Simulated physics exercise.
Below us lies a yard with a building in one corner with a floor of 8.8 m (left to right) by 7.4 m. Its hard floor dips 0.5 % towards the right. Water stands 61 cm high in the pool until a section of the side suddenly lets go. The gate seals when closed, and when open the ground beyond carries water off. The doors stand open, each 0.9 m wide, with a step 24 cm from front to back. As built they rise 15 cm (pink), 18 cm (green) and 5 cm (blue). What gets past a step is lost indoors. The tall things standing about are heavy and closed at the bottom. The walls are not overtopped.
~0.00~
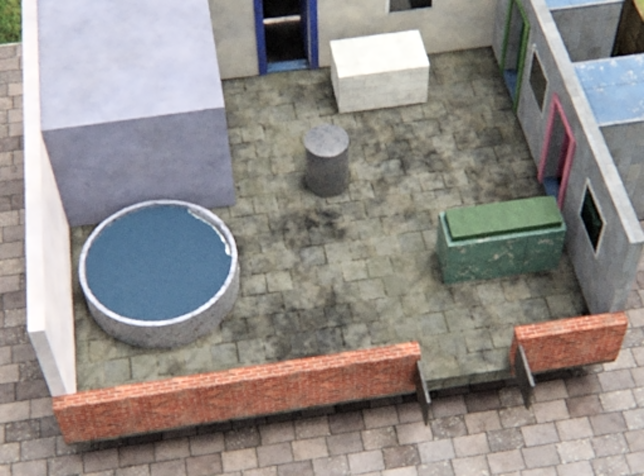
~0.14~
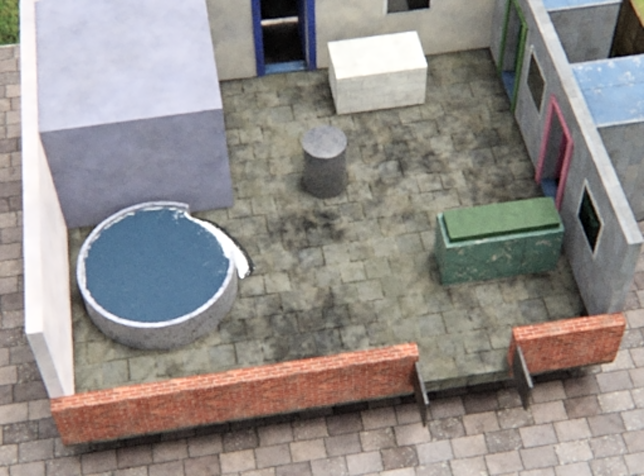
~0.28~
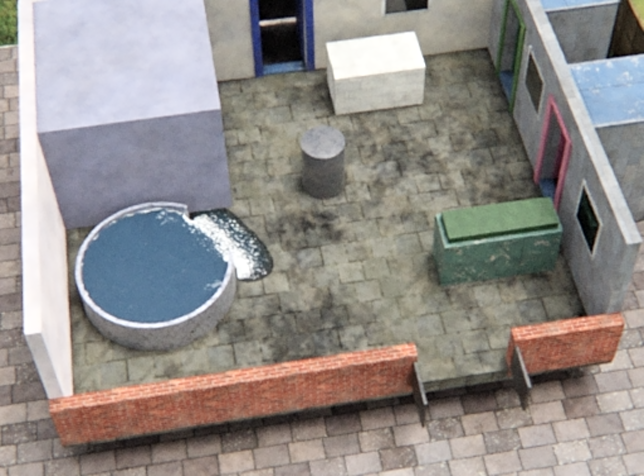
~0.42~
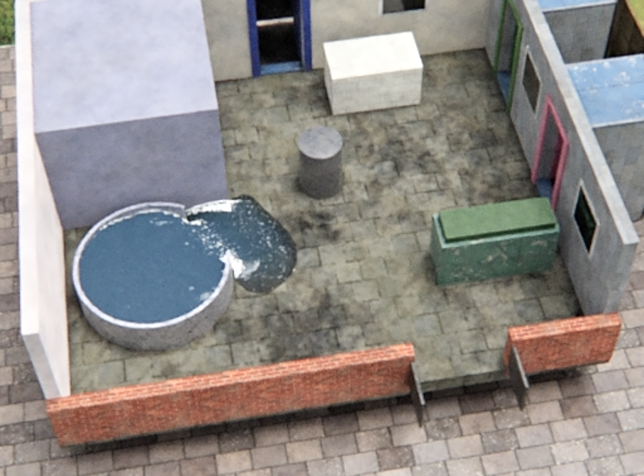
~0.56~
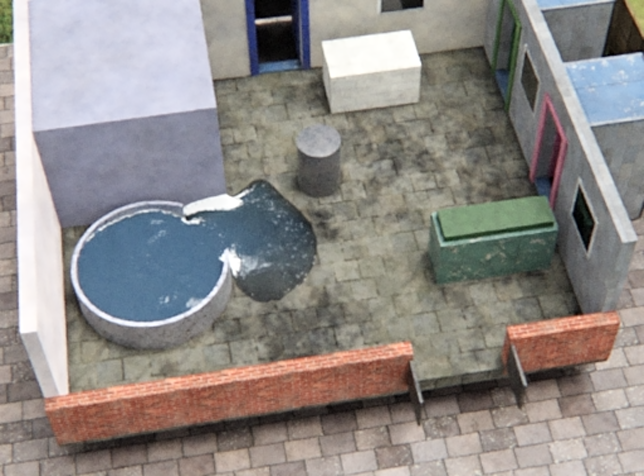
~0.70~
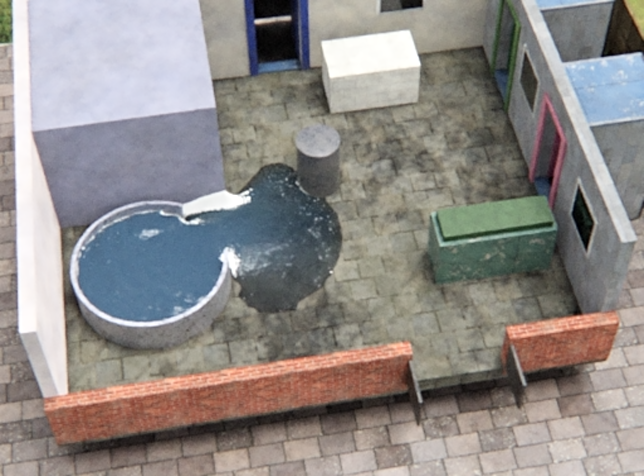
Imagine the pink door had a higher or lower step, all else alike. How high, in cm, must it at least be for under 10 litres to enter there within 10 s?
At least 24 cm or so.
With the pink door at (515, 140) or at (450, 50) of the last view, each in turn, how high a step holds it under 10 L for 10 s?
About 10.5 and 13.5 cm.
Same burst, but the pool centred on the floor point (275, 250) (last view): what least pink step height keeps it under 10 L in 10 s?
Some 24 cm.
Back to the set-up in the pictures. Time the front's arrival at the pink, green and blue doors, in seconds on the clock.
Pink 2.6 s, green 3.2 s, blue 2.2 s.
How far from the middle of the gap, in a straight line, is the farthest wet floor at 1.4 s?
About 4.2 m.
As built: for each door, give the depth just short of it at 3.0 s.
In cm: Pink 26, green 0, blue 9.
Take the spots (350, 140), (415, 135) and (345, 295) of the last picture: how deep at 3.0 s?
In that order: 1, 2 and 1 cm.
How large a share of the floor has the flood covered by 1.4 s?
Near 25 per cent is wet.
After 1.4 s water covers 25 % of the floor, deepest (38 cm) near (218, 211); it has not reached the pink door.
After 3.0 s water covers 55 % of the floor, deepest (27 cm) near (294, 193); 26 cm at the pink door, 3 litres in over its 15 cm step.
After 10.0 s water covers 90 % of the floor, deepest (14 cm) near (511, 141); 9 cm at the pink door, 78 litres in over its 15 cm step.
At the pink door as built, the water arrived by 2.6 s and peaked near 27 cm at 3.4 s.
Run again over the same 10 s with other heights there, 22 litres in over 21 cm, 3 litres over 28 cm. The limit of 10 litres is kept from about 24 cm up.
